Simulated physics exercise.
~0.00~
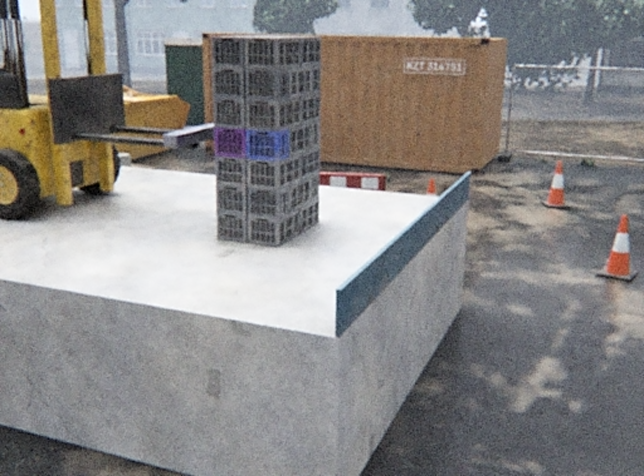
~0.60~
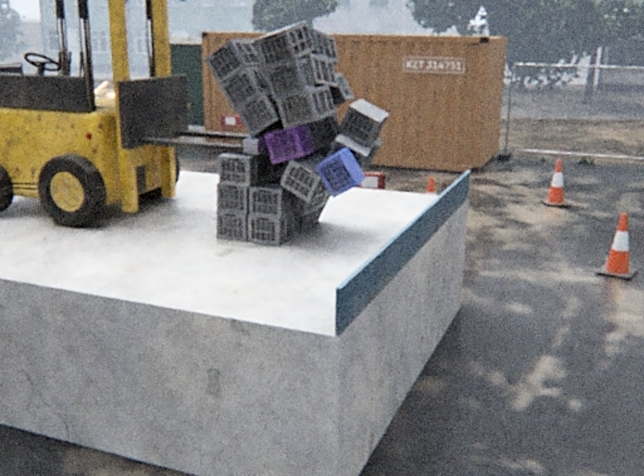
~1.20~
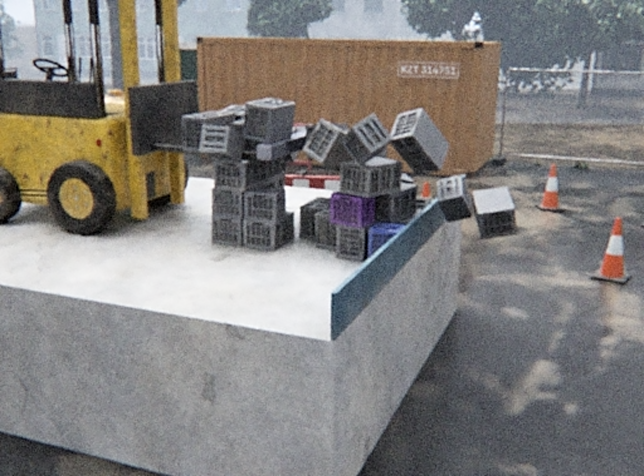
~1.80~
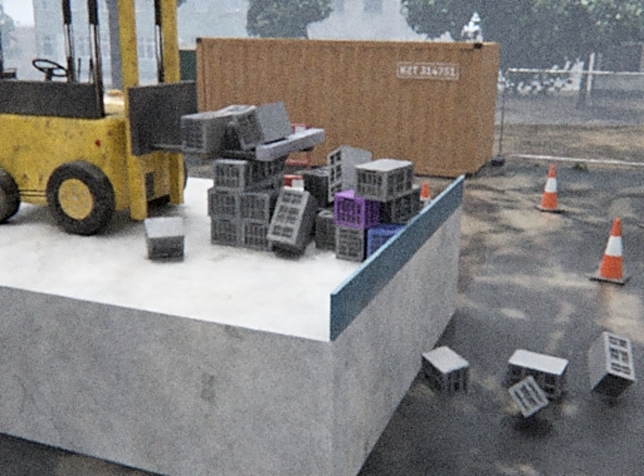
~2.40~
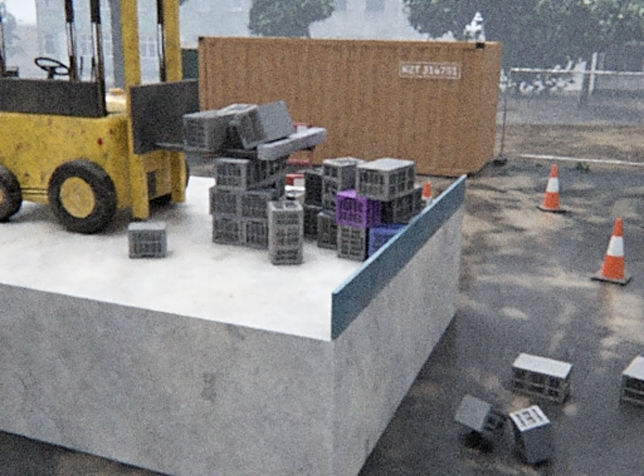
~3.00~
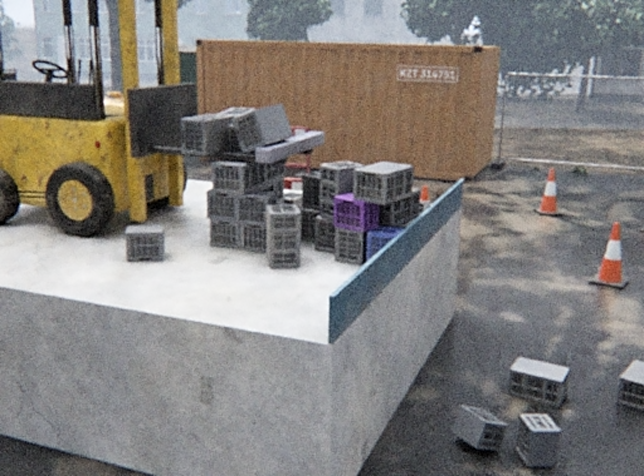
We see a yellow forklift push a beam into a tall stack of grey crates on a raised deck, toppling its upper part rightward; several tumble over the low board to the ground, while the purple and blue crates settle behind it among the heap, the beam resting on the remaining stack.
